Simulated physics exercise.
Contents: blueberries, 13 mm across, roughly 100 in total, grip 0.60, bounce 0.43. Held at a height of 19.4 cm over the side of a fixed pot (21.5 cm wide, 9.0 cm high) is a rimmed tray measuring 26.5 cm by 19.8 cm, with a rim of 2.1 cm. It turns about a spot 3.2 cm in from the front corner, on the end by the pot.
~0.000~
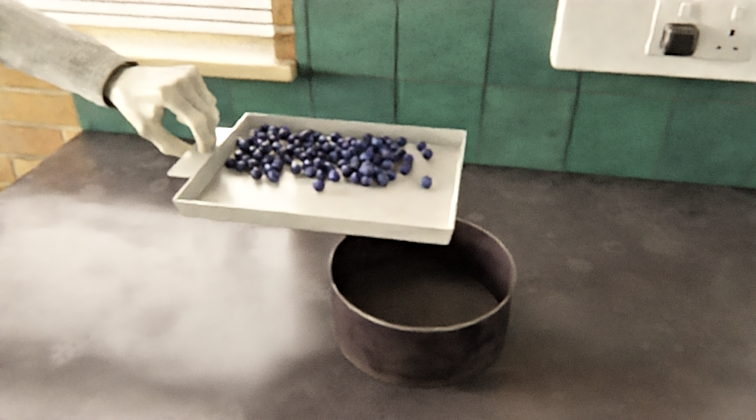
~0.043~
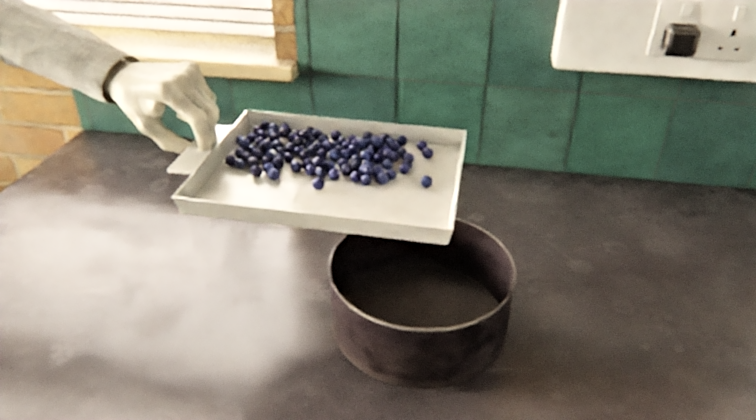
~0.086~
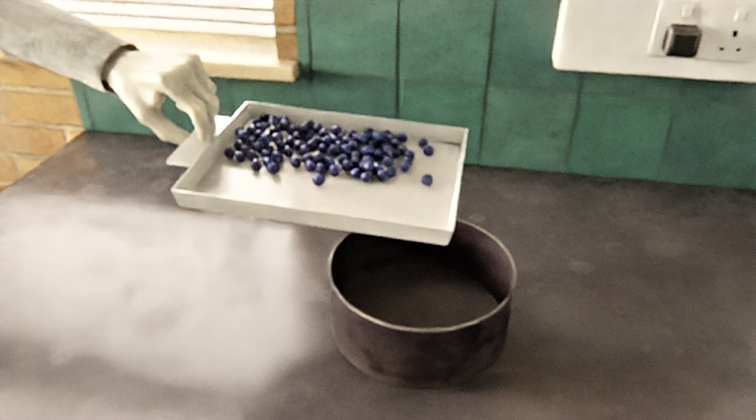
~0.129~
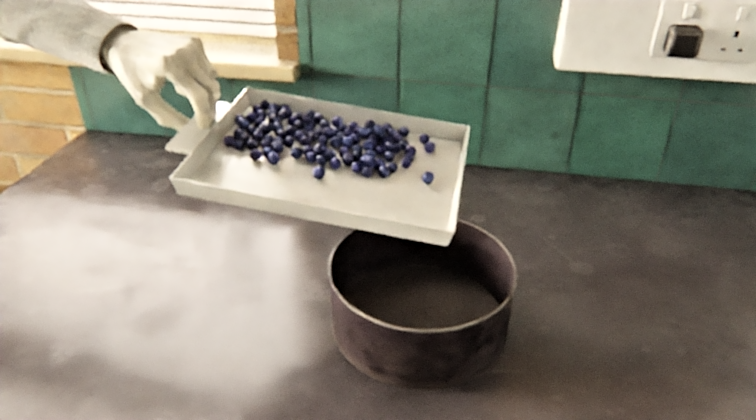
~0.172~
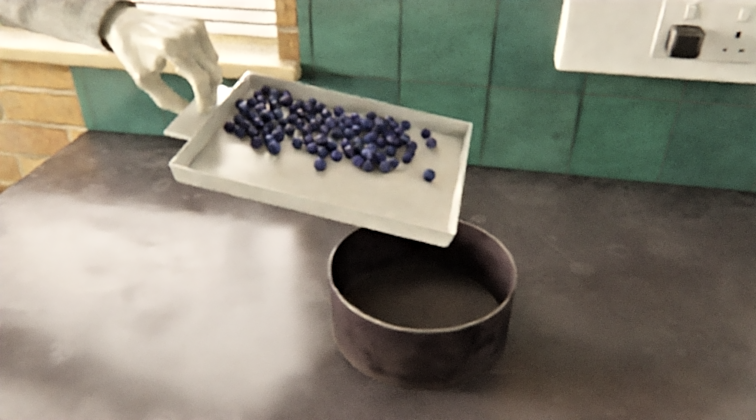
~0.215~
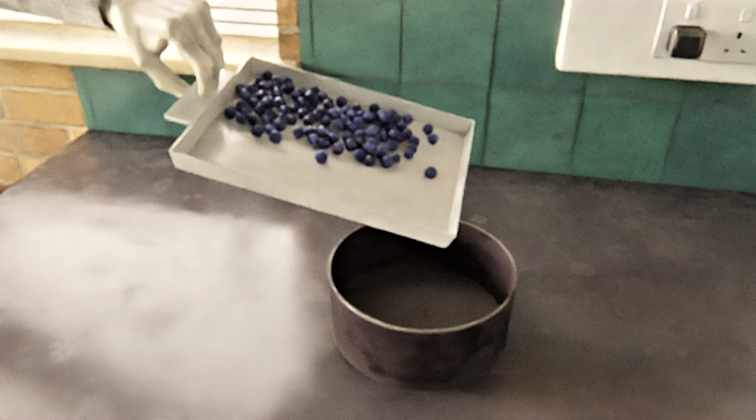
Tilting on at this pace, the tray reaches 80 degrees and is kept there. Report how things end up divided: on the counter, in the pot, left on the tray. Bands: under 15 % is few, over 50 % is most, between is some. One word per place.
Counter: Some, pot: Few, left on the tray: Most.
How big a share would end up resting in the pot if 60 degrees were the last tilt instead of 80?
In that case, near 0 percent.
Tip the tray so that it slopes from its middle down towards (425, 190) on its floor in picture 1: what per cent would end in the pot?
I'd estimate about 5 %.
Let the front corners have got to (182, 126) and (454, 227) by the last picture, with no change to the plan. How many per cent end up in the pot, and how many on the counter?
Final per cent - pot 20, counter 25.
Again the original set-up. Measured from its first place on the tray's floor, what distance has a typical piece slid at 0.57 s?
Displacement on the tray: About 9 cm.
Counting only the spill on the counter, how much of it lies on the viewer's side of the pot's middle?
Estimate: Close to 100 per cent of the pieces.
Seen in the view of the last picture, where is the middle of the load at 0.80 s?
By then the middle of the load sits around (459, 187).
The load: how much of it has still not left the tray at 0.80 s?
Value: About 90%.
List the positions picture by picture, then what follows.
In the first frame, tray tilt 0 degrees, front corners at (179, 198) and (449, 226); middle of the pieces at (322, 156); pot at (422, 264).
In the second frame, tray tilt 1 degrees, front corners at (178, 195) and (449, 226); middle of the pieces at (322, 154).
In the third frame, tray tilt 3 degrees, front corners at (177, 188) and (449, 227); middle of the pieces at (322, 149).
In the fourth frame, tray tilt 6 degrees, front corners at (176, 176) and (450, 228), lowest corner right front; middle of the pieces at (323, 140).
In the fifth frame, tray tilt 10 degrees, front corners at (176, 163) and (451, 230), lowest corner right front; middle of the pieces at (324, 131).
In the sixth frame, tray tilt 14 degrees, front corners at (176, 150) and (452, 231), lowest corner right front; middle of the pieces at (326, 121); pot at (422, 265). Its pace works out near 90 degrees a second.
After 0.57 s, tilt 47 degrees; the tray holds 100 %, the pot 0 %.
After 0.80 s, tilt 68 degrees; the tray holds 90 %, the pot 0 %.
After 1.15 s, tilt 80 degrees; the tray holds 75 %, the pot 0 %.
At rest (1.8 s), counter 25 %, pot 0 %, tray 75 %.
